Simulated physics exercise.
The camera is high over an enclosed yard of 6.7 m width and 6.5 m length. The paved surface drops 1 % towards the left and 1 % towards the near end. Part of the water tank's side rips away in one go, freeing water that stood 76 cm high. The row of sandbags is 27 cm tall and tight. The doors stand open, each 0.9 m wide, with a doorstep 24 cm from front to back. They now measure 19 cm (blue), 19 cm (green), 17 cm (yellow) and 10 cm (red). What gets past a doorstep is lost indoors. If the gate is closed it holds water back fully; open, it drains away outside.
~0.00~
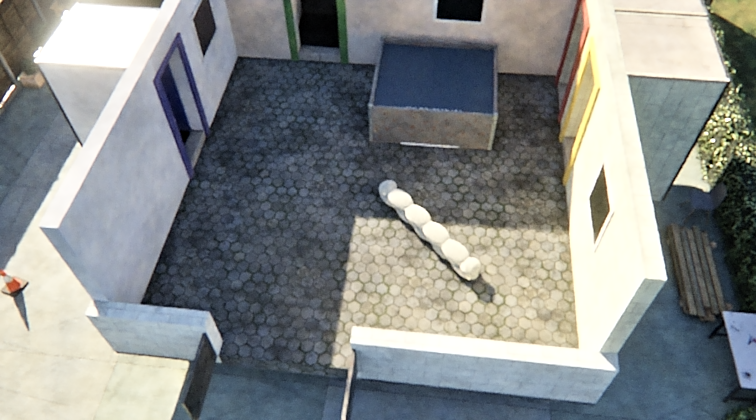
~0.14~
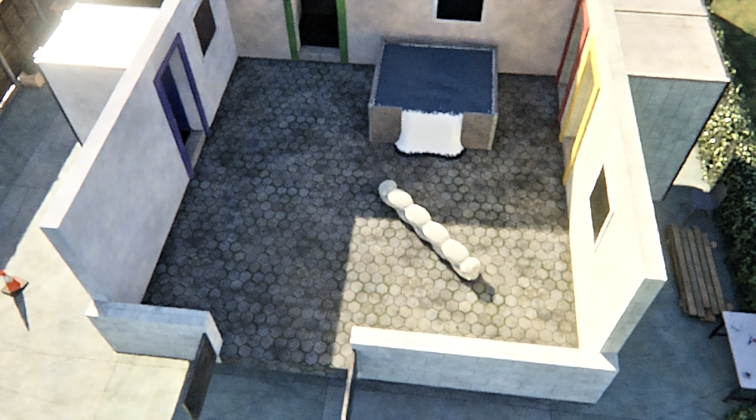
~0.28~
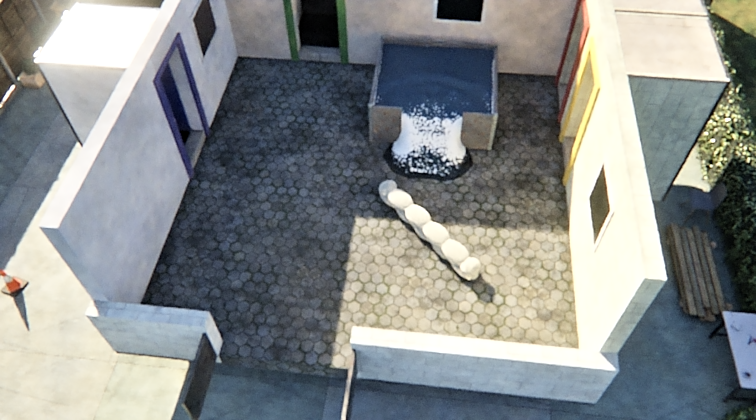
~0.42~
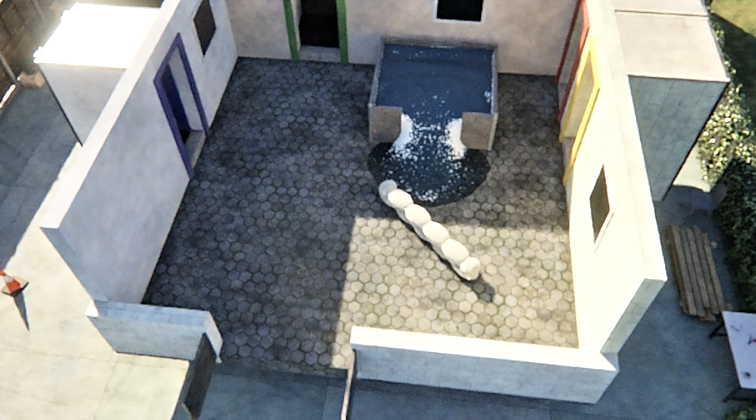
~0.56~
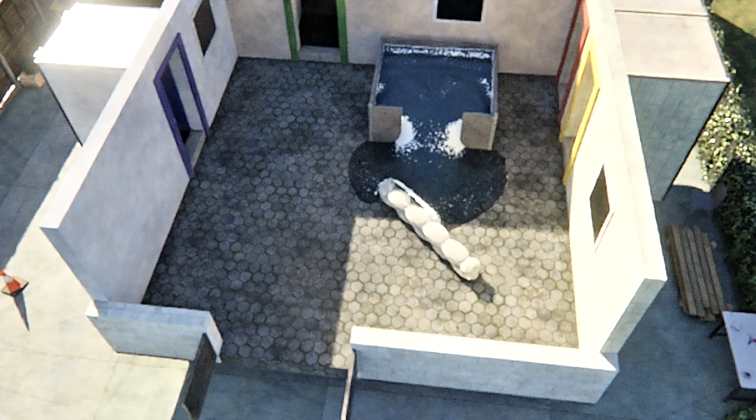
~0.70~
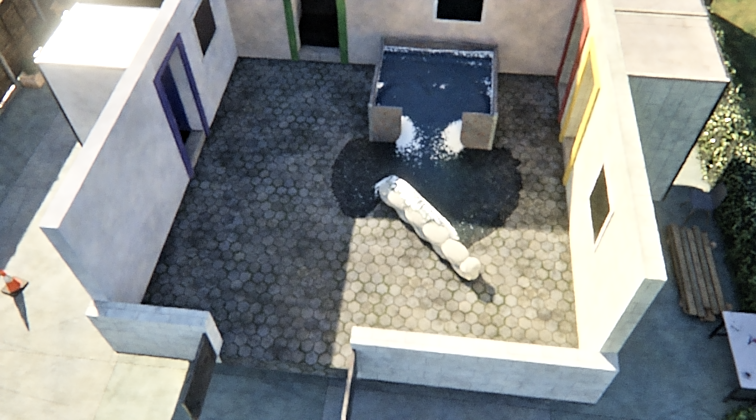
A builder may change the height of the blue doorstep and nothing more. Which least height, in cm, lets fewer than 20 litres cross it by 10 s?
Close to 6.5 cm is just enough.
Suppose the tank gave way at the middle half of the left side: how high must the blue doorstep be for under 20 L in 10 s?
Then roughly 18 cm.
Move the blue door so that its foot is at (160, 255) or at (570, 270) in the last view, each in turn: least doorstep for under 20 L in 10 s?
About 18 and 30 cm.
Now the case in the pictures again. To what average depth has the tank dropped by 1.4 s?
Some 49 cm.
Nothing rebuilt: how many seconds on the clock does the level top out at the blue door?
Near 8.0 s.
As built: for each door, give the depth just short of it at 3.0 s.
In cm: Blue 1, green 0, yellow 1, red 0.
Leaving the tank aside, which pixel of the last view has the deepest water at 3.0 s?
Near (568, 375).
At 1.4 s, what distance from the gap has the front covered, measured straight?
Some 4.4 m out.
After 1.4 s water covers 30 % of the floor, deepest (46 cm) near (399, 194); it has not reached the blue door.
After 3.0 s water covers 55 % of the floor, deepest (40 cm) near (568, 375); it has not reached the blue door.
After 10.0 s water covers 95 % of the floor, deepest (16 cm) near (131, 331); 8 cm at the blue door, 0 litres in over its 19 cm doorstep.
At the blue door as built, the water arrived by 3.3 s and peaked near 11 cm at 8.2 s.
Run again over the same 10 s with other heights there, 28 litres in over 5.5 cm, 12 litres over 7.5 cm. The limit of 20 litres is kept from about 6.5 cm up.
